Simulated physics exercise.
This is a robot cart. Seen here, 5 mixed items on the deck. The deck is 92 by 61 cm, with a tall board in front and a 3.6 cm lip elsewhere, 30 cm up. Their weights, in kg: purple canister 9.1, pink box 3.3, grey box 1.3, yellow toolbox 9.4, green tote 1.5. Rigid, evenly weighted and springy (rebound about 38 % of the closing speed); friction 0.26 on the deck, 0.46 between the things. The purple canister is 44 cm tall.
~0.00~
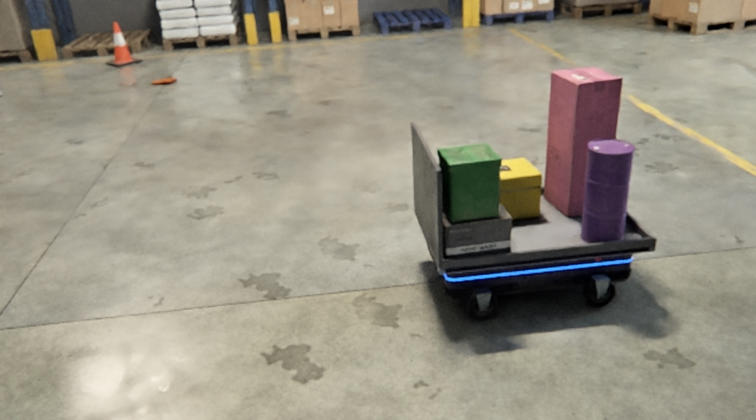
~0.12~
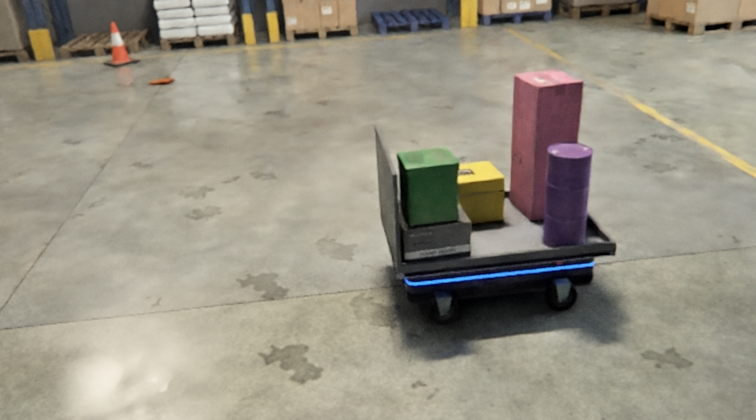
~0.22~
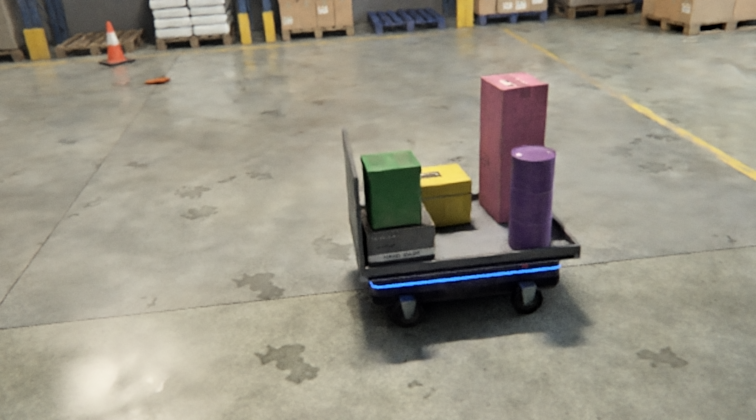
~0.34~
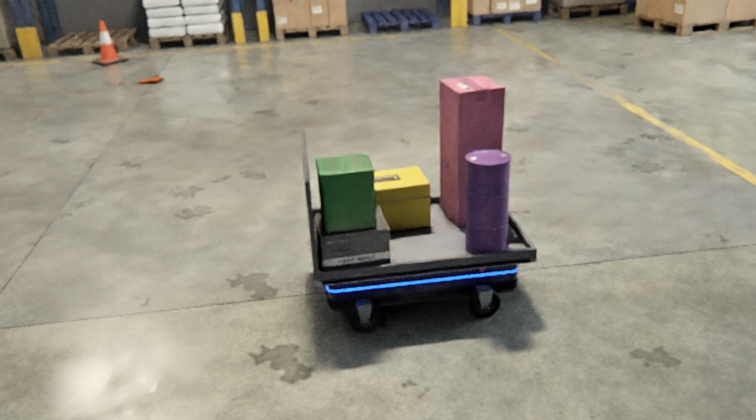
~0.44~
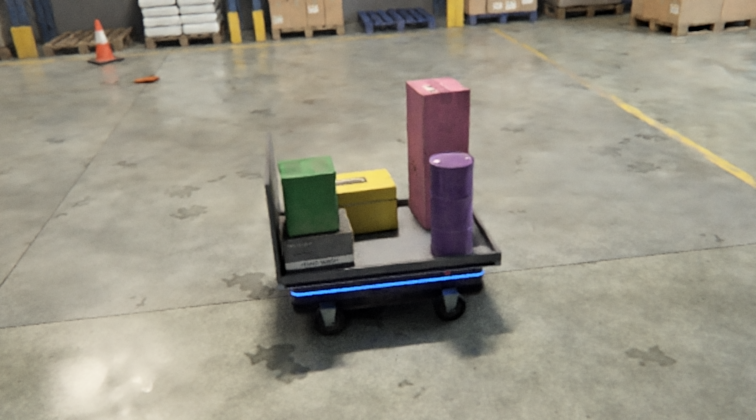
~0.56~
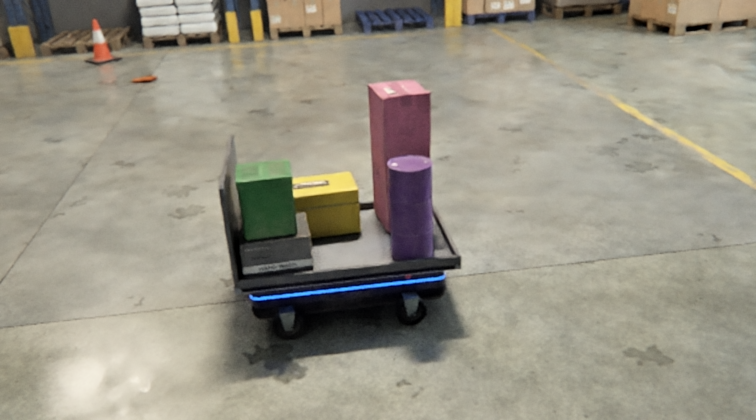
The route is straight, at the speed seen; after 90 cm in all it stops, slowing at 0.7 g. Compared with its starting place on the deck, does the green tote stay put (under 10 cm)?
The green tote stays put.
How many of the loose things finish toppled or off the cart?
That comes to 0.
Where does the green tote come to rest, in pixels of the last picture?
Around (195, 207).
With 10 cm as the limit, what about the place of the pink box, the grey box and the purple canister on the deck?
The pink box ends elsewhere; the grey box keeps its place; the purple canister ends elsewhere.
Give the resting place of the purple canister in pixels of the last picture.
Near (295, 222).
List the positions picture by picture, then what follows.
In the first picture, cart has run 0 cm; green tote (469, 183); purple canister (606, 193).
In the second picture, cart has run 17 cm; grey box (431, 232); yellow toolbox (455, 196).
In the third picture, cart has run 31 cm; purple canister (531, 200); pink box (511, 148).
In the fourth picture, cart has run 48 cm; grey box (352, 239); yellow toolbox (383, 201).
In the fifth picture, cart has run 62 cm; purple canister (452, 207); pink box (437, 154).
In the sixth picture, cart has run 78 cm; green tote (267, 200); grey box (276, 246).
Around 0.76 s, cart has run 102 cm; green tote shifted 3 cm near (204, 206); pink box shifted 3 cm; purple canister shifted 3 cm.
Around 0.86 s, cart has run 104 cm, stopped; green tote shifted 4 cm near (195, 207); purple canister shifted 10 cm; pink box shifted 10 cm.
Around 0.96 s, cart has run 104 cm, stopped; green tote shifted 4 cm near (195, 207); purple canister shifted 17 cm; pink box shifted 17 cm.
Around 1.06 s, cart has run 104 cm, stopped; green tote shifted 4 cm near (195, 207); purple canister shifted 22 cm; pink box shifted 22 cm.
Finally (1.5 s), not toppled but over 10 cm from the start, purple canister, pink box and yellow toolbox; the other 2 still in place (within 10 cm). Final places as that camera would see them, green tote near (195, 207).
